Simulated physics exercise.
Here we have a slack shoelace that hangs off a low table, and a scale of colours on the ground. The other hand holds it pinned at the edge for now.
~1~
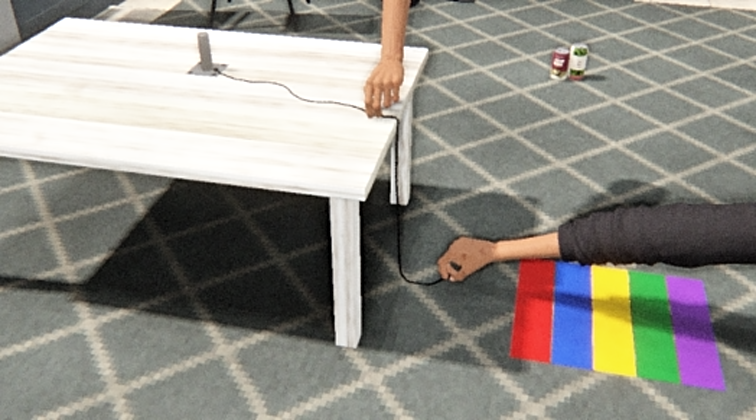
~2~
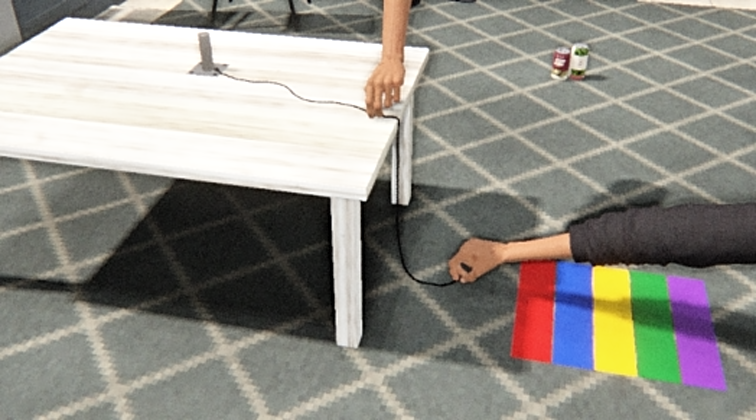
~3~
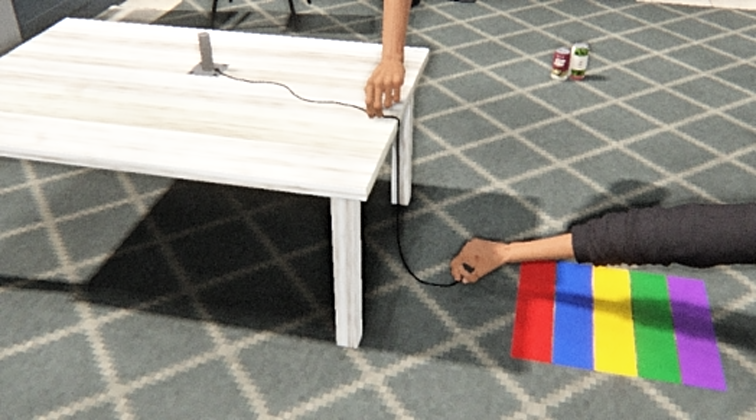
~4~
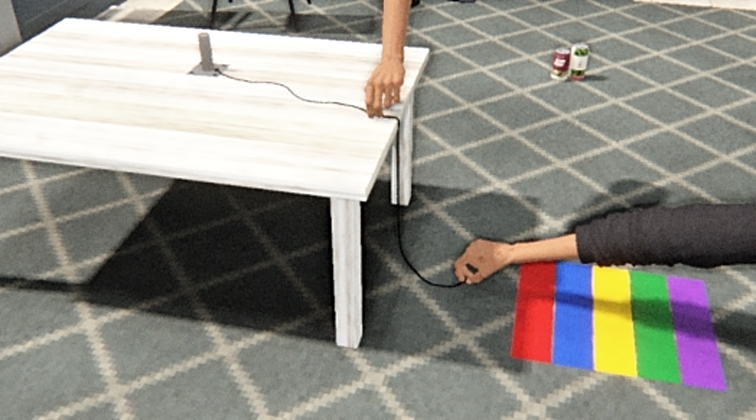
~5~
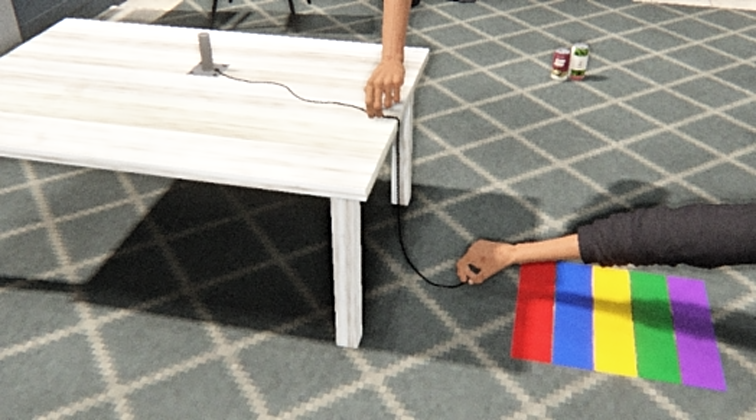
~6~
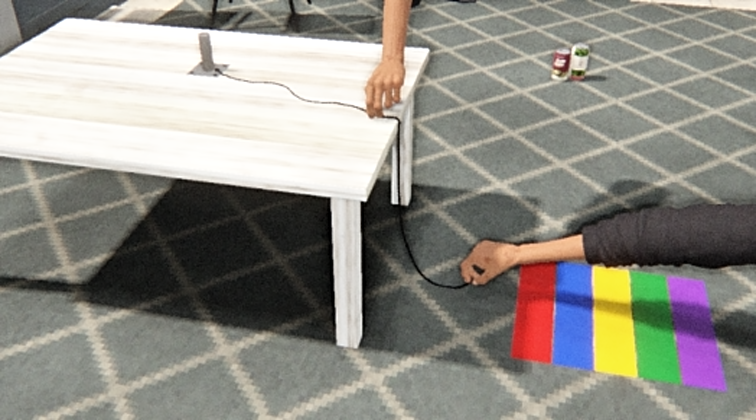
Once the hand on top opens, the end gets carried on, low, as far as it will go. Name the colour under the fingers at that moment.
Blue.
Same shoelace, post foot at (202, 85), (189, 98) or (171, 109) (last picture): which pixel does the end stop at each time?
Places per try: (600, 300); (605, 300); (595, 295).
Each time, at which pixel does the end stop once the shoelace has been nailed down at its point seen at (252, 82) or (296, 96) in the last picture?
The places are (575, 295) and (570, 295).
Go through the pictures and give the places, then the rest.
In the first frame, end (449, 277); red (531, 339); blue (572, 346); yellow (614, 352); green (657, 358); purple (699, 365).
In the second frame, end (460, 278); shoelace through (235, 79) (292, 92) (355, 106) (398, 145) (397, 210) (405, 269).
In the third frame, end (462, 278).
In the fourth frame, end (466, 279); shoelace through (235, 79) (292, 93) (355, 107) (398, 145) (398, 210) (413, 269).
In the fifth frame, end (468, 279).
In the sixth frame, end (472, 280); shoelace through (235, 79) (292, 93) (355, 107) (399, 145) (400, 210) (418, 270).
A little later, end near (520, 287); over red.
Next, end near (557, 292); over blue.
When it is tight, end near (580, 295); over blue. The blue one.
